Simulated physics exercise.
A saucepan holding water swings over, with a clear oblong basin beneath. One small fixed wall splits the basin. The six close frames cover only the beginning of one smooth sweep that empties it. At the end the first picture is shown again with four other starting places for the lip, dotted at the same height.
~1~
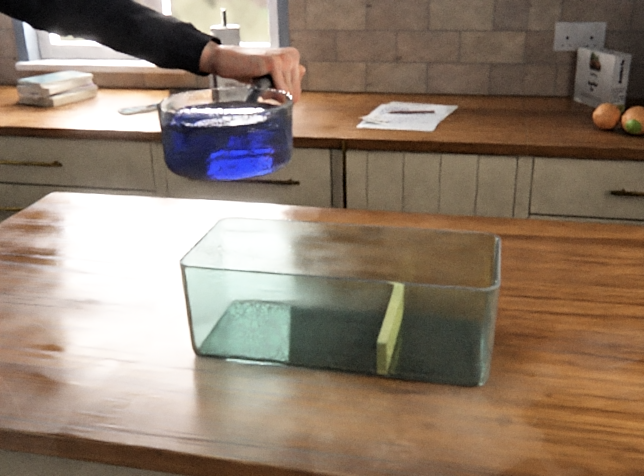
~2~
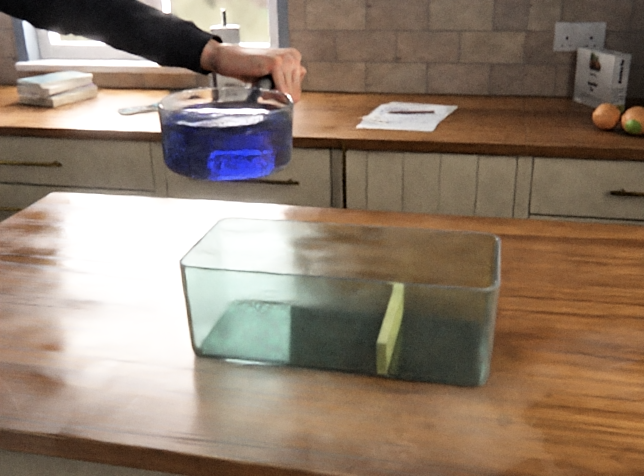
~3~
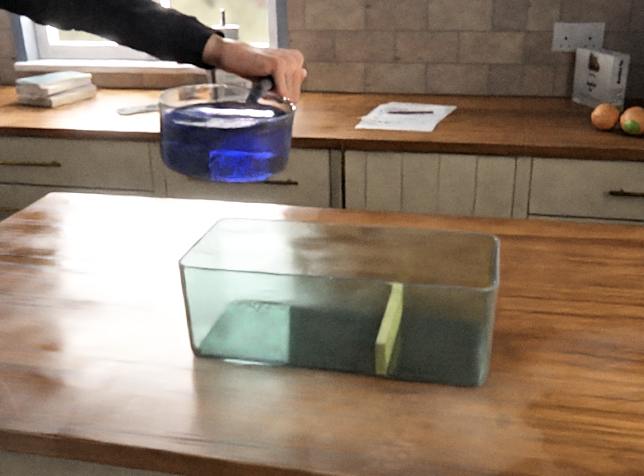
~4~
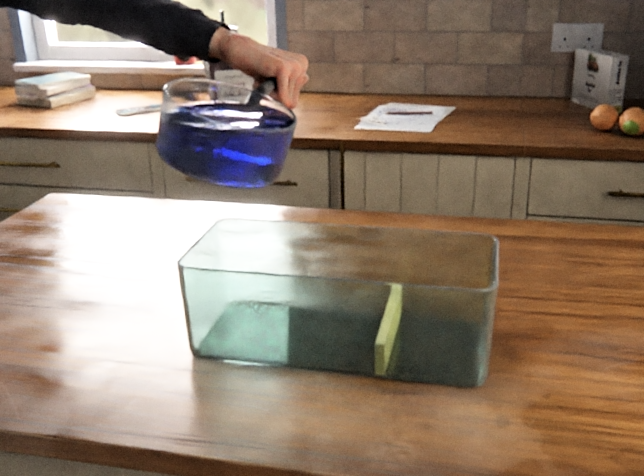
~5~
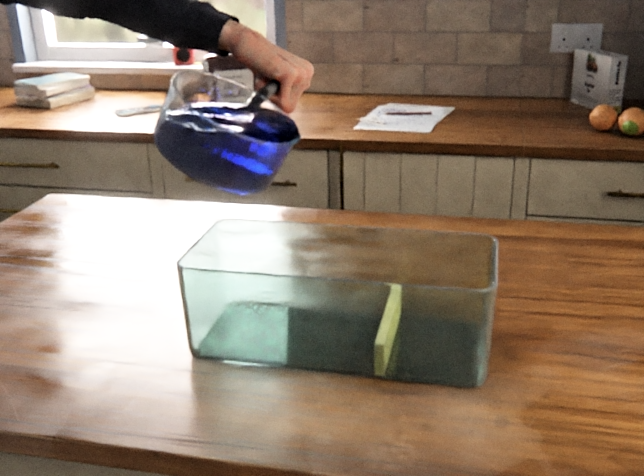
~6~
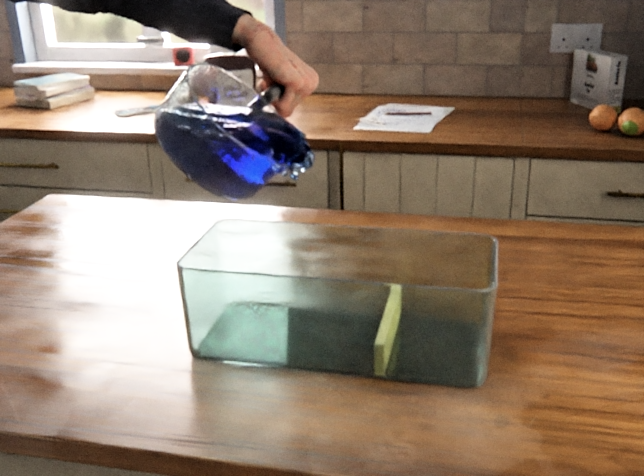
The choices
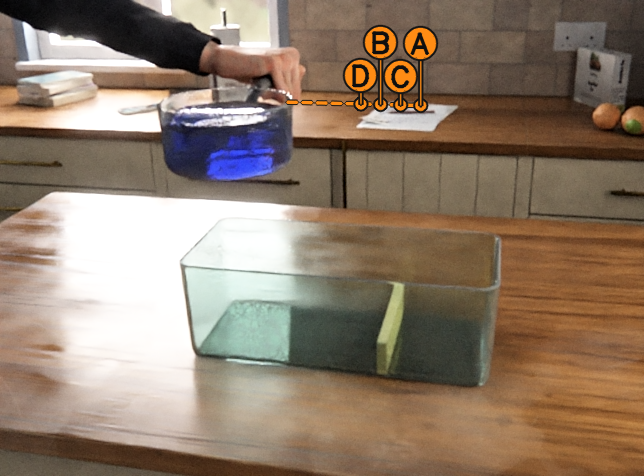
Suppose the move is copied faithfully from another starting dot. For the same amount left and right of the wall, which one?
D beats the others.
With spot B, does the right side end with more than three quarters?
No.
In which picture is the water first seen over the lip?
Picture 5.
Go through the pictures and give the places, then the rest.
The first picture shows upright, lip at (287, 102); basin from (193, 351) to (489, 382); top of the wall at (392, 311); nothing has left yet.
The second picture shows tipped about 2°, lip at (288, 104); nothing has left yet.
The third picture shows tipped about 8°, lip at (290, 111); nothing has left yet.
The fourth picture shows tipped about 18°, lip at (292, 124); nothing has left yet.
The fifth picture shows tipped about 30°, lip at (293, 139); water is over the lip, down to (293, 139).
The sixth picture shows tipped about 44°, lip at (290, 156); water is over the lip, down to (297, 173).
In orange, A at (420, 105); B at (380, 104); C at (400, 104); D at (360, 103).
With A, about 27 % ends left of the wall and 67 % right of it; 6 % is lost outside.
With B, about 35 % ends left of the wall and 61 % right of it; 4 % is lost outside.
With C, about 27 % ends left of the wall and 69 % right of it; 5 % is lost outside.
With D, about 51 % ends left of the wall and 47 % right of it.
